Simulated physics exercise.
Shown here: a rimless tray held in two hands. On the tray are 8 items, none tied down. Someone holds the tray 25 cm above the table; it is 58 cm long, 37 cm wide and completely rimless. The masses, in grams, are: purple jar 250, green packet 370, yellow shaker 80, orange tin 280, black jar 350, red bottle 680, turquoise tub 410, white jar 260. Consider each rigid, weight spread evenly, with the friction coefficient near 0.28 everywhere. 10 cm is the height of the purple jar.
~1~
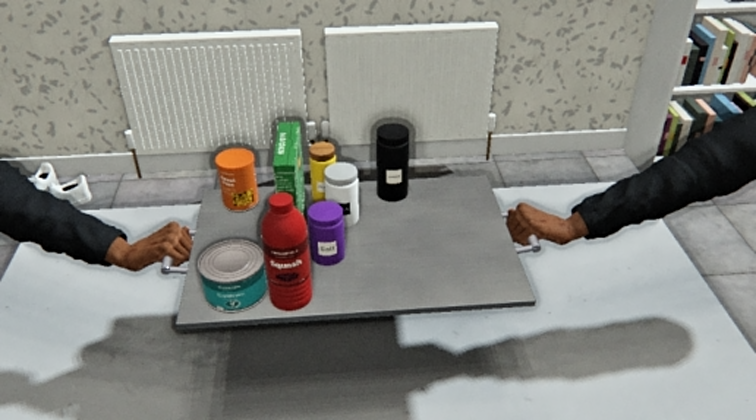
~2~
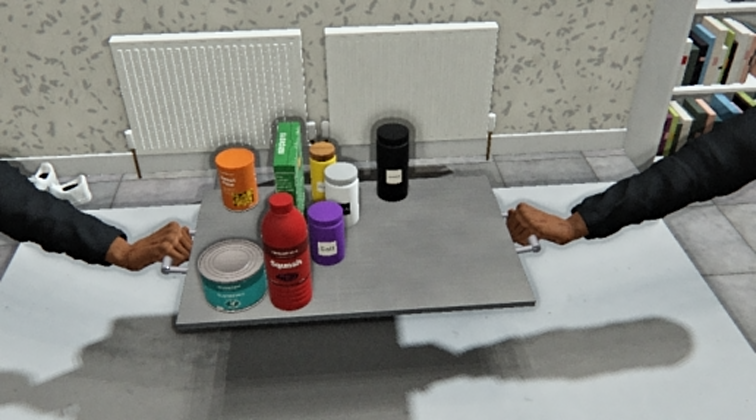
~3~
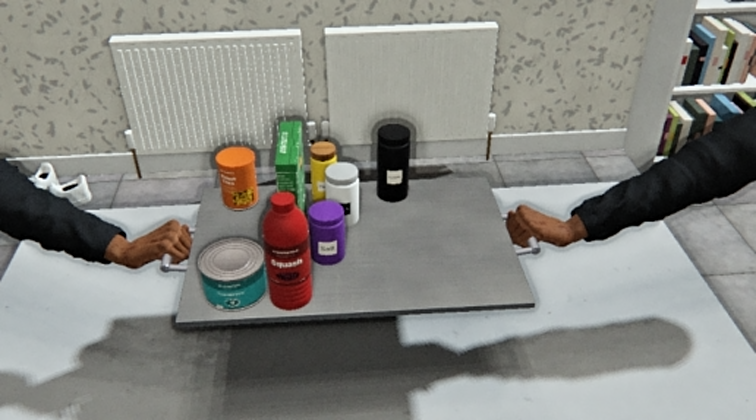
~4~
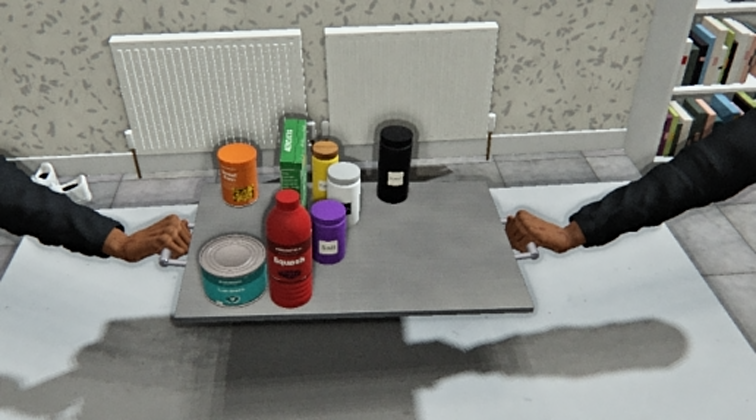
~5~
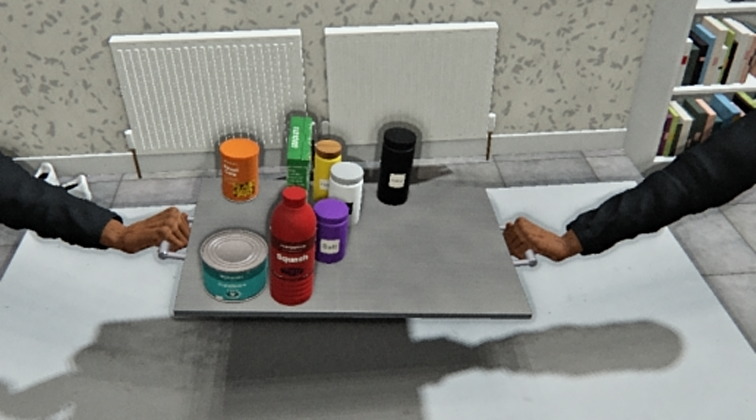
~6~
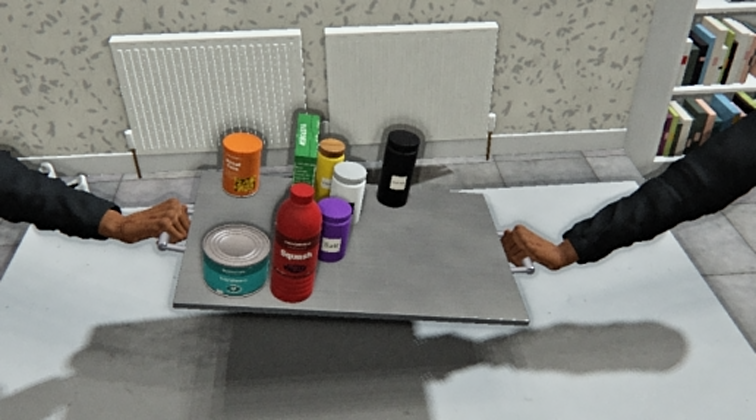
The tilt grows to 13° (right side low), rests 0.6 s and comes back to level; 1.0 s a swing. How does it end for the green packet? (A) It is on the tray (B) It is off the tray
It is on the tray (A).
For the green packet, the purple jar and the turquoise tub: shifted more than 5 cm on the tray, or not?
Well, the green packet winds up somewhere else; the purple jar winds up somewhere else; and the turquoise tub remains where it was.
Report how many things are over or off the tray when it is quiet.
It comes to 1.
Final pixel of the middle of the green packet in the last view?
It stops at about (346, 230).
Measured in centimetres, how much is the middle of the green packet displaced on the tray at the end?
Roughly 13 centimetres.
Then, 0.70 s on from there, tilt 13°, right edge down; green packet 54° off its base near (338, 202); purple jar moved 12 cm; white jar moved 6 cm.
Then, 1.00 s on from there, tilt 13°, right edge down; green packet on its side near (348, 229); purple jar moved 21 cm; white jar moved 15 cm.
In the end, toppled on the tray, green packet; not toppled but over 5 cm from the start, purple jar and white jar; the other 5 under 5 cm from the start. In the last view, green packet near (346, 230).
